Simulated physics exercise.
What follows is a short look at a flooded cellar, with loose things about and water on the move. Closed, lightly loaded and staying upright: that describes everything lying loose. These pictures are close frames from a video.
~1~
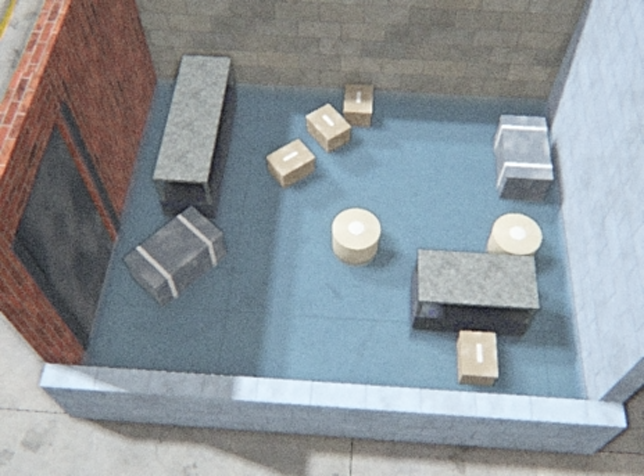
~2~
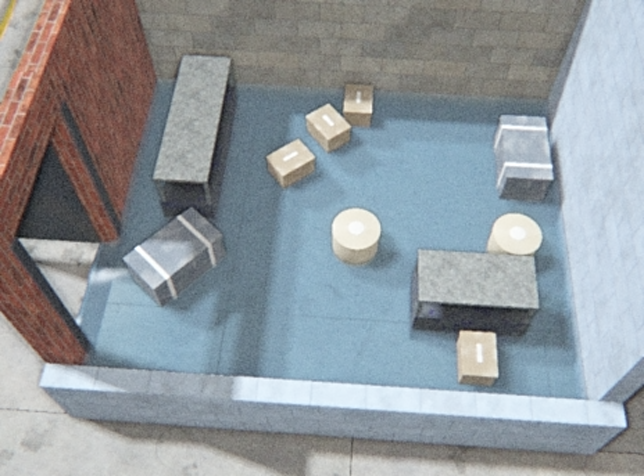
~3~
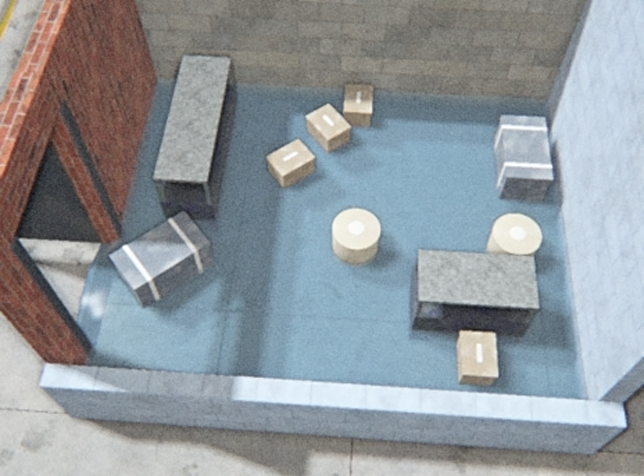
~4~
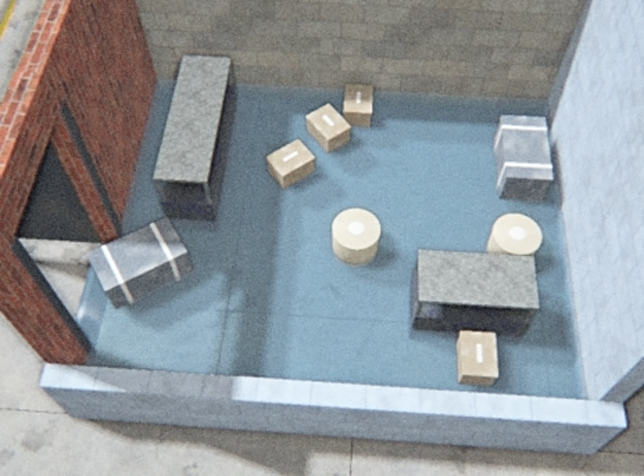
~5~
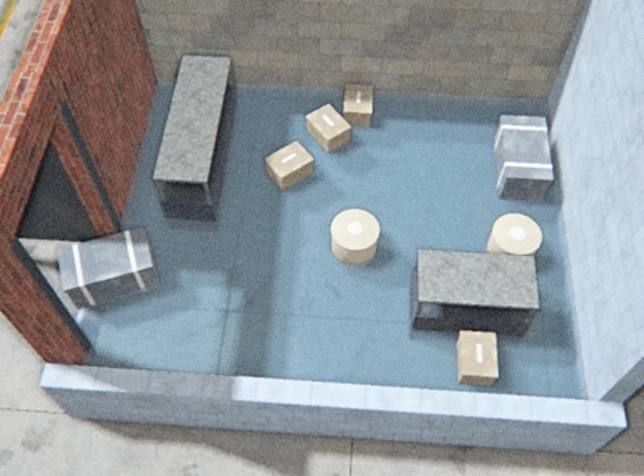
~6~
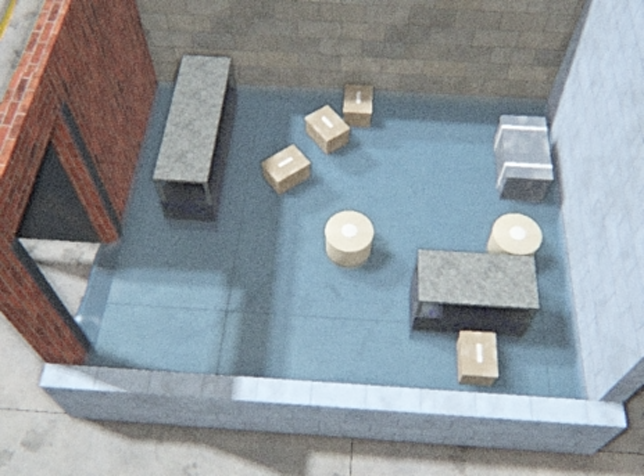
A strapped grey crate drifts left across the flooded cellar and out through the open doorway.
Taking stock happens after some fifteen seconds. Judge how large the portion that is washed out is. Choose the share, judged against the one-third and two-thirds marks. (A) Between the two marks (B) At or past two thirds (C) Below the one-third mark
The answer is A.
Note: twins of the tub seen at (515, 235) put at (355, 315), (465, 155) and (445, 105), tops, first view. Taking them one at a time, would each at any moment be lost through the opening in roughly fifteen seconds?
Copy by copy, in the order given: Swept away, not carried off, not carried off.
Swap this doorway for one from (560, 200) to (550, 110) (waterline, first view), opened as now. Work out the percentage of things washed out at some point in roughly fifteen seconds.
That would be near 90 per cent of the things.
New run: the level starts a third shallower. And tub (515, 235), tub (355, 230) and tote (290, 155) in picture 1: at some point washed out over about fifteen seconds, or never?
Going item by item, that's still there, then exited, then exited.
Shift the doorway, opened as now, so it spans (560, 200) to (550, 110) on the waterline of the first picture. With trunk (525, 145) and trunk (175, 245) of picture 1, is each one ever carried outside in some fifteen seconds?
Going in order, the first is lost through the gap and the second is remaining.
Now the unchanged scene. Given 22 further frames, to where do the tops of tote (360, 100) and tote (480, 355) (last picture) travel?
First near (267, 107), second near (327, 346).
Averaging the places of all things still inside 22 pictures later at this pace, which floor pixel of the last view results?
(356, 221).
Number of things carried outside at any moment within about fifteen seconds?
My count comes to 3.
A moment on, 1 of 8 are out; 7 afloat.
Next, 1 of 8 are out; 7 afloat.
Later, 3 of 8 are out; 5 afloat.
In the end, 3 of 8 are out; 5 afloat.
